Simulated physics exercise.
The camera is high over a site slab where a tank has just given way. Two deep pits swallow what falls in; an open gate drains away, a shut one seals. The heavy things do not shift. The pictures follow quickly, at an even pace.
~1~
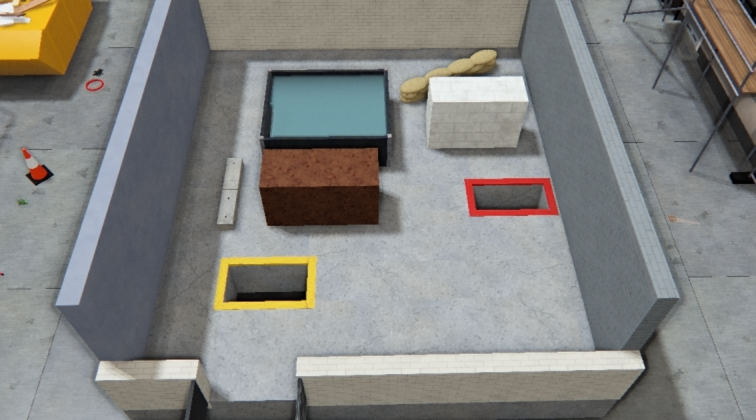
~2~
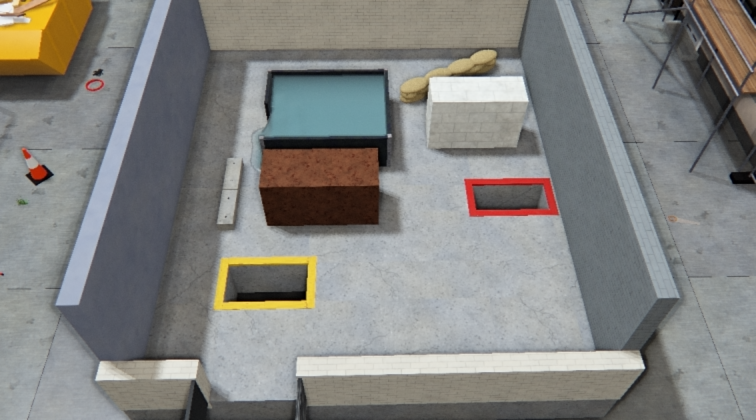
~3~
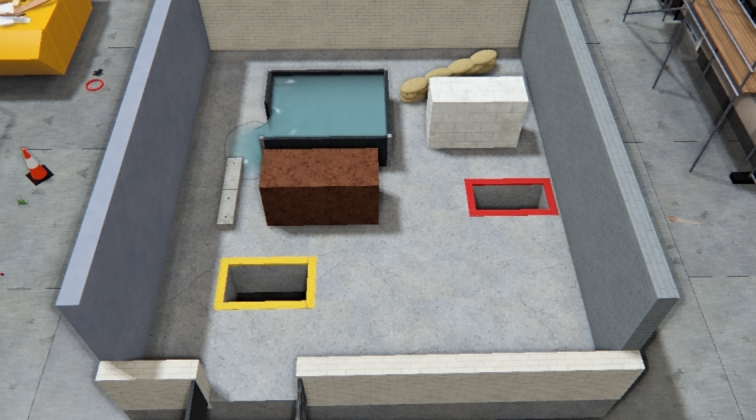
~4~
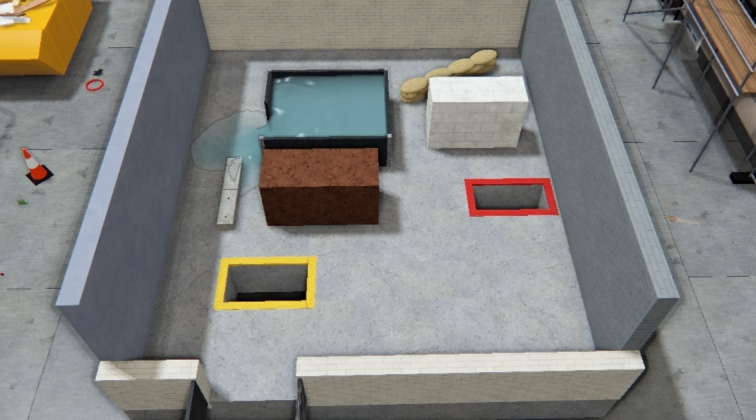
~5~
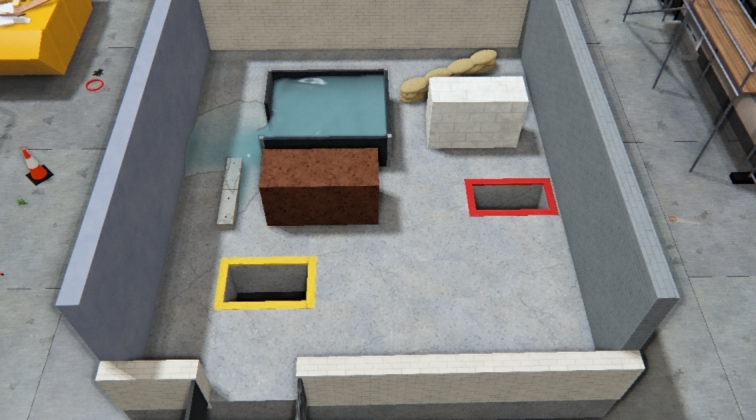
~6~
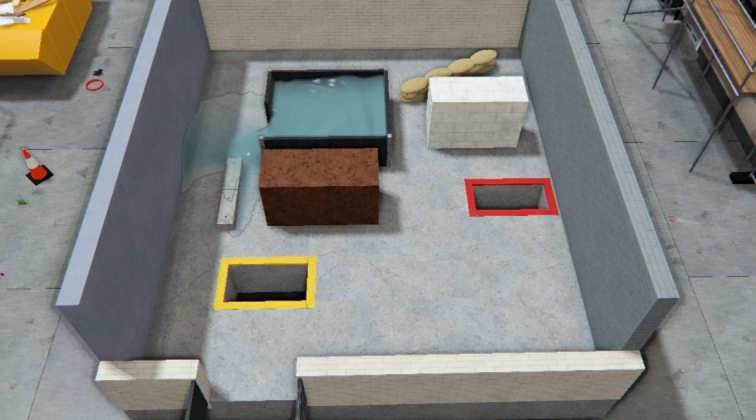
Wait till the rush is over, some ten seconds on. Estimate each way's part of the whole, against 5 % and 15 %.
The gate takes from 5 to 15 %; the red pit takes less than 5 %; the yellow pit takes more than 15 %.
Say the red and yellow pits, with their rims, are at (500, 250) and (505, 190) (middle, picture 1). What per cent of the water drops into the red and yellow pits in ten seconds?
Per cent: Red 2, yellow 0.
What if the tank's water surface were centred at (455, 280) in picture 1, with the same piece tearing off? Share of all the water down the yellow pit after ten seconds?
In per cent: Yellow 25.
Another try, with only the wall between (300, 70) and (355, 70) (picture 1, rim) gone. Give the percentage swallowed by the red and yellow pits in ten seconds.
Roughly, in per cent: Red 6, yellow 6.
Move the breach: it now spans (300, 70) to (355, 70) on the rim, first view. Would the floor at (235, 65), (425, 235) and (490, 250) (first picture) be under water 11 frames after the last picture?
In that order: Under water, not flooded, not flooded.
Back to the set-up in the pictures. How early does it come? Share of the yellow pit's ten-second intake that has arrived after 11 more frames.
Close to 15 %.
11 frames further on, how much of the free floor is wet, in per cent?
Some 25 per cent.
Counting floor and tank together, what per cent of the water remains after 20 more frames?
I make it 92 per cent.
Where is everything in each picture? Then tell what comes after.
The first picture shows the tank at (327, 106) is whole and still.
In the second picture, the front is at a hidden place, out from the gap at (269, 141).
In the third picture, water pours out at (269, 141) and has run to (235, 133).
In the fourth picture, water pours out at (270, 142) and has run to (199, 141).
In the fifth picture, water pours out at (269, 141) and has run to (196, 121).
In the sixth picture, the front is at (235, 232), out from the gap at (269, 141).
A moment on, water covers 15 % of the floor; the gate 0 %, the red pit 0 %, the yellow pit 1 %.
Next, water covers 25 % of the floor; the gate 0 %, the red pit 0 %, the yellow pit 3 %.
Then, water covers 35 % of the floor; the gate 1 %, the red pit 0 %, the yellow pit 7 %.
Later, water covers 55 % of the floor; the gate 4 %, the red pit 0 %, the yellow pit 12 %.
In the end, water covers 80 % of the floor; the gate 7 %, the red pit 1 %, the yellow pit 17 %.
